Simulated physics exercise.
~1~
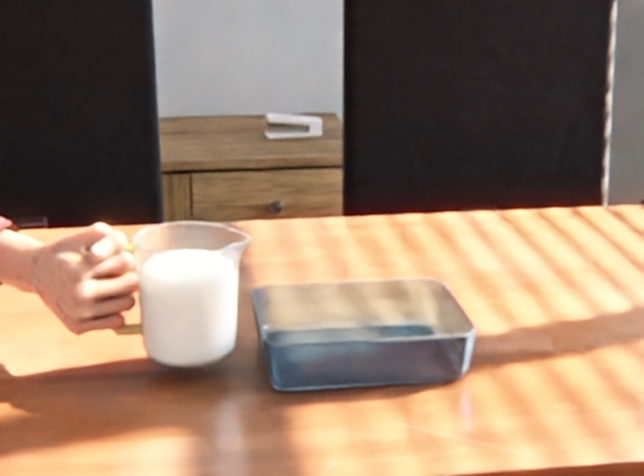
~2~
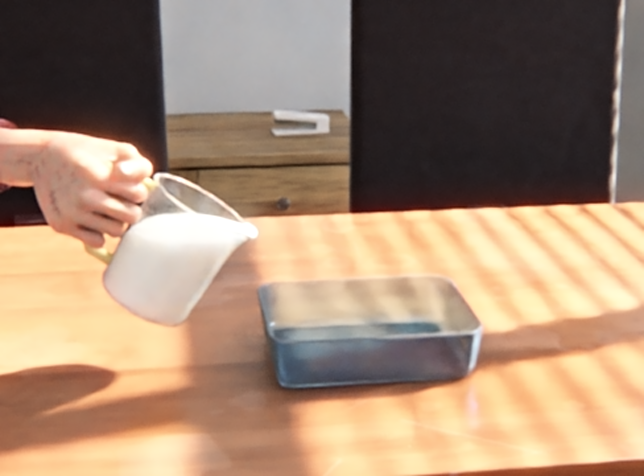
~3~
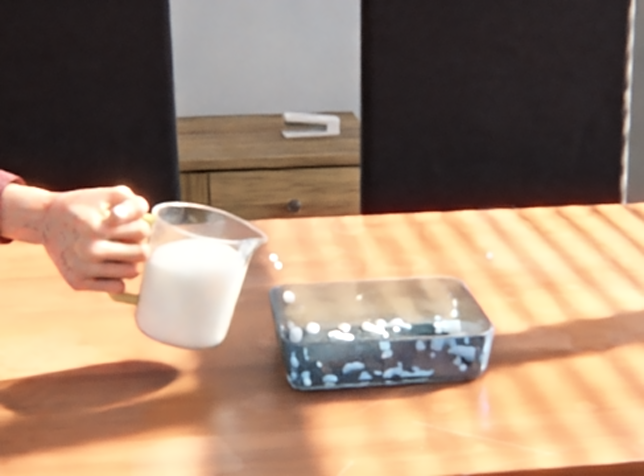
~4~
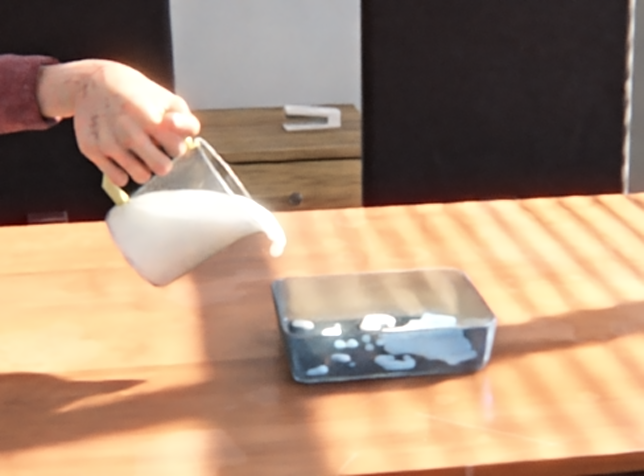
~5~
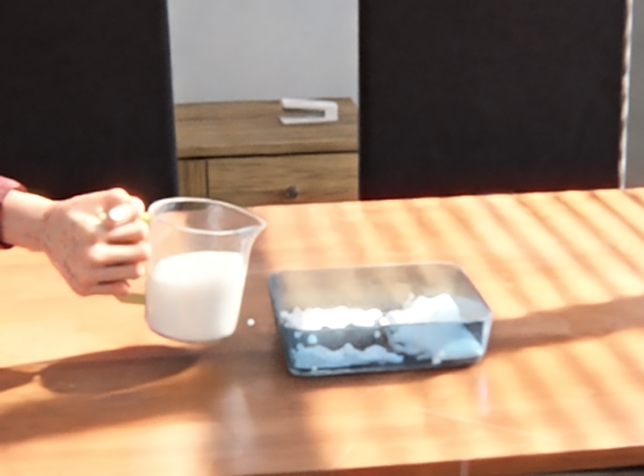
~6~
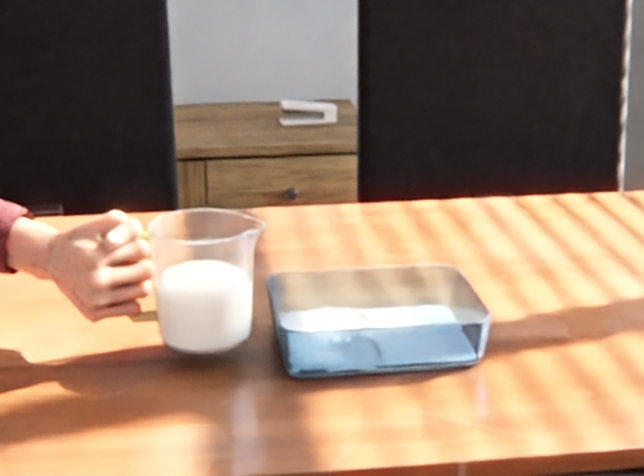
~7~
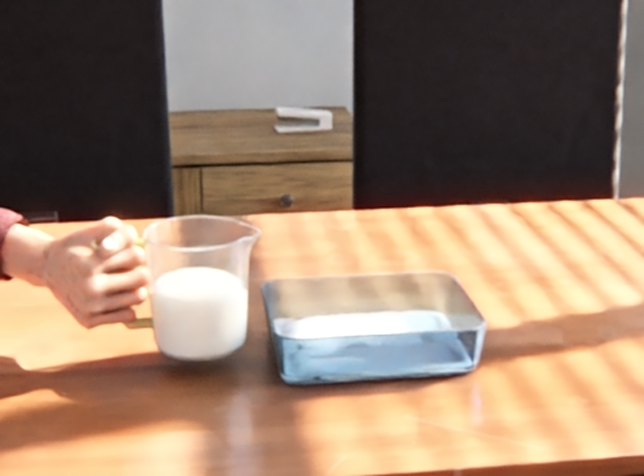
To begin with, a hand holds a clear jug of milk by its handle, upright on the left of a glass oven dish on a sunlit wooden table. The hand lifts and tips the jug toward the dish, then brings it back upright as white blobs scatter through the dish. It tilts the jug a second time, more steeply, and milk curls over the lip above the dish. The jug levels again and is lowered beside the dish, where the milk settles. Finally, a pale, shallow layer lies in the dish, and the hand still grips the jug, now roughly half full.
